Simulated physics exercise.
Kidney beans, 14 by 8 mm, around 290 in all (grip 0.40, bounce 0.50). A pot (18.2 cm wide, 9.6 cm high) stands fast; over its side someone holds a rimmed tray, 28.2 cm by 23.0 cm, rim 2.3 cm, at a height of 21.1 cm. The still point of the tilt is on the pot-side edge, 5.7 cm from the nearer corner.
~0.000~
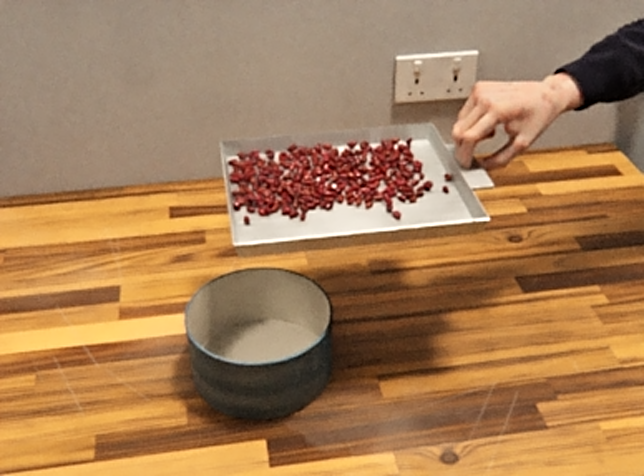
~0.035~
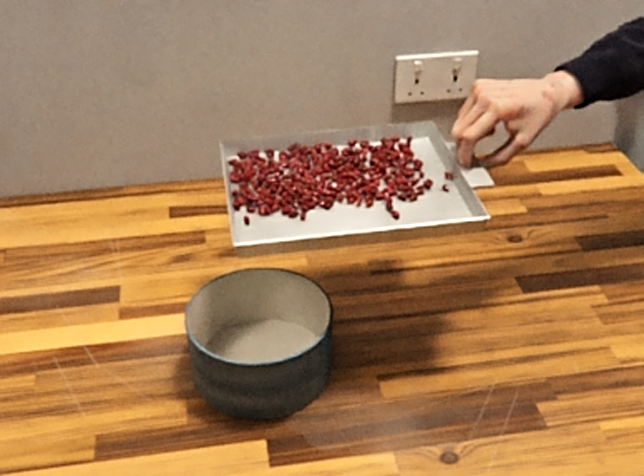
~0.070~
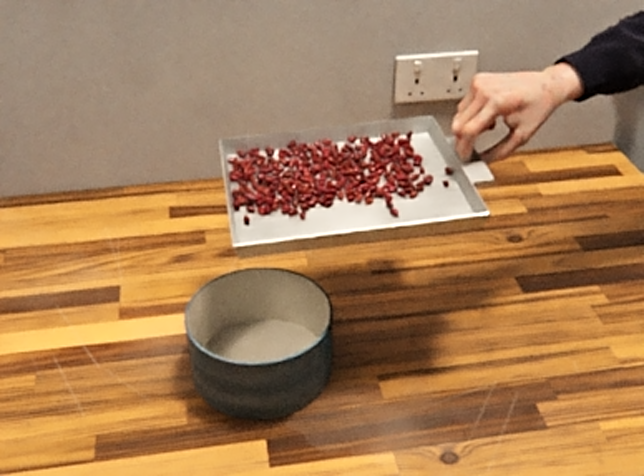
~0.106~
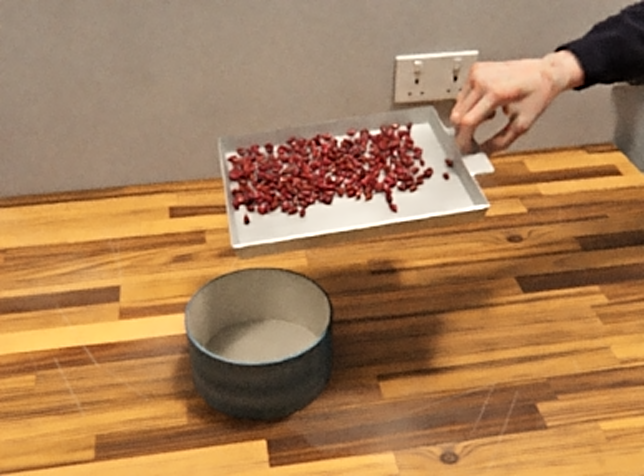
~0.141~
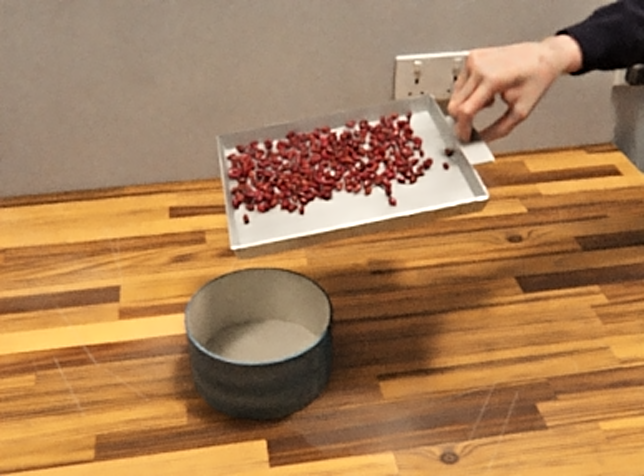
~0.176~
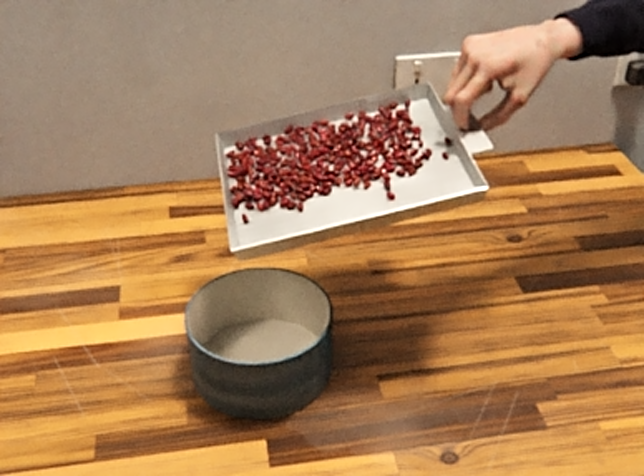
On a striped wooden worktop against a grey wall, a dark round pot sits below a pale rimmed tray of red beans, its handle held by a hand at the right. The tray starts level, then the hand gradually raises its right side, slanting it slightly toward the left, while the beans stay spread across it.
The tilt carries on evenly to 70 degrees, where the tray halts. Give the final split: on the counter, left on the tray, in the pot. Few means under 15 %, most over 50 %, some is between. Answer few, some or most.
Counter some, tray some, pot some.
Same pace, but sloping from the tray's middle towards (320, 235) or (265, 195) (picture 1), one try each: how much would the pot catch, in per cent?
About 50 and 5 per cent.
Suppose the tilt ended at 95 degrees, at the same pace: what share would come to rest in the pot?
It would be near 55 per cent.
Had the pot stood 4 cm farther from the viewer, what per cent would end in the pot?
It would be near 15 per cent.
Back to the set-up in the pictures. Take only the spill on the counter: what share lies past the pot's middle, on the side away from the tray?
Roughly 100 per cent.
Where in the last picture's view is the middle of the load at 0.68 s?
Near (237, 190).
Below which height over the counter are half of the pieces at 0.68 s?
About 26 cm.
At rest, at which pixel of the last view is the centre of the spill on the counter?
Near (115, 448).
Then, at 0.48 s, tilt 41 degrees; the tray holds 100 %, the pot 0 %.
After 0.68 s, tilt 60 degrees; the tray holds 100 %, the pot 0 %.
After 0.99 s, tilt 70 degrees; the tray holds 40 %, the pot 15 %.
At rest (2.4 s), counter 45 %, tray 30 %, pot 30 %.
